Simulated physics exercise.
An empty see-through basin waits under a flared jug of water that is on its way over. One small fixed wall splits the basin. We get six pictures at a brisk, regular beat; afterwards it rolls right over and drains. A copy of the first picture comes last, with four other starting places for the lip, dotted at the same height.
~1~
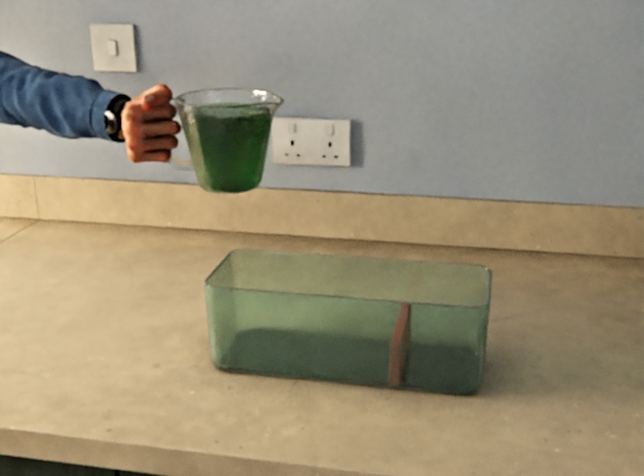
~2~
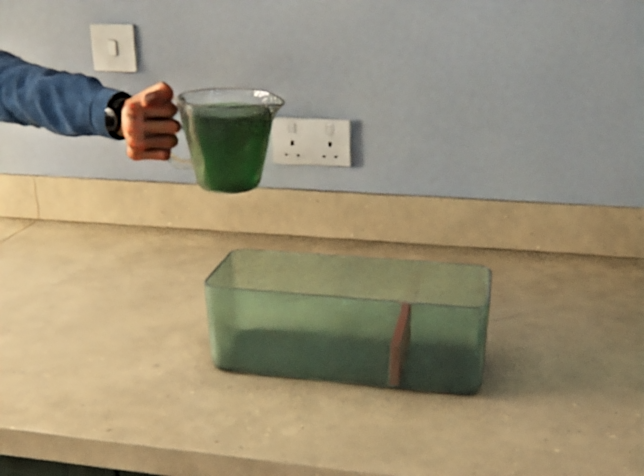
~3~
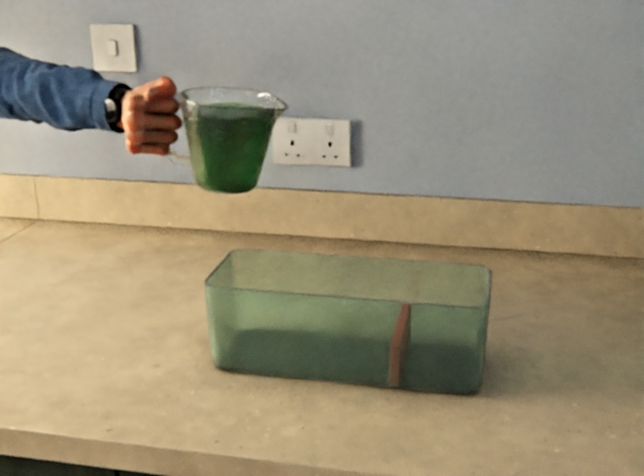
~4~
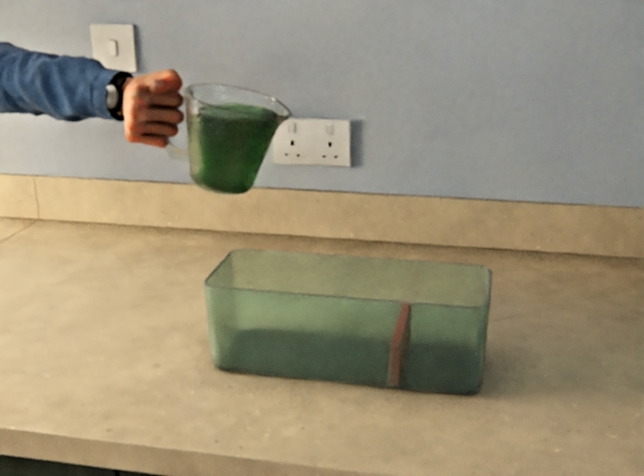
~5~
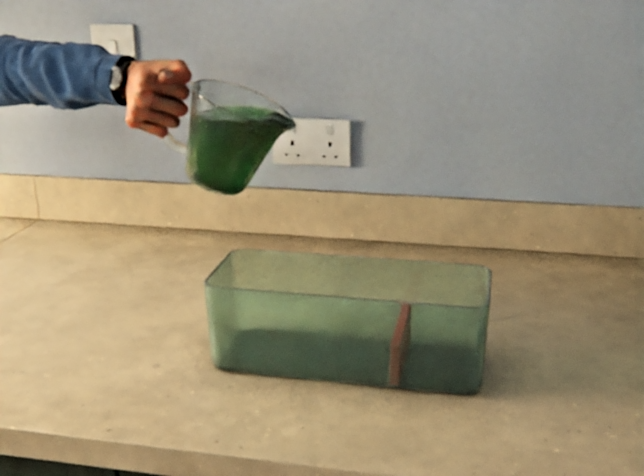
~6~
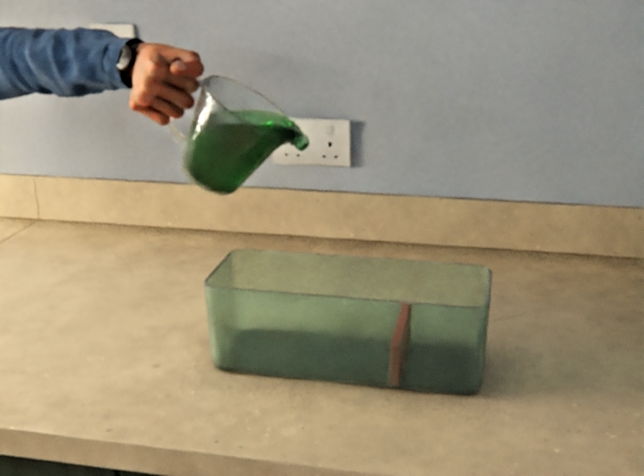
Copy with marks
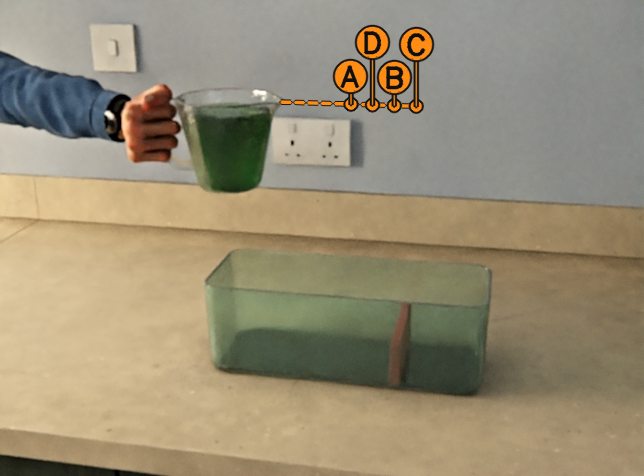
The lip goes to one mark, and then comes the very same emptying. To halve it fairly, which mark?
Use dot A.
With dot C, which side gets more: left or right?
The right side.
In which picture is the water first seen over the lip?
Picture 6.
On the marked copy, A at (350, 104); B at (394, 105); C at (416, 106); D at (372, 104).
Choosing A, about 47 % ends left of the wall and 52 % right of it.
Choosing B, about 26 % ends left of the wall and 71 % right of it; 3 % is lost outside.
Choosing C, about 21 % ends left of the wall and 77 % right of it.
Choosing D, about 23 % ends left of the wall and 74 % right of it; 3 % is lost outside.
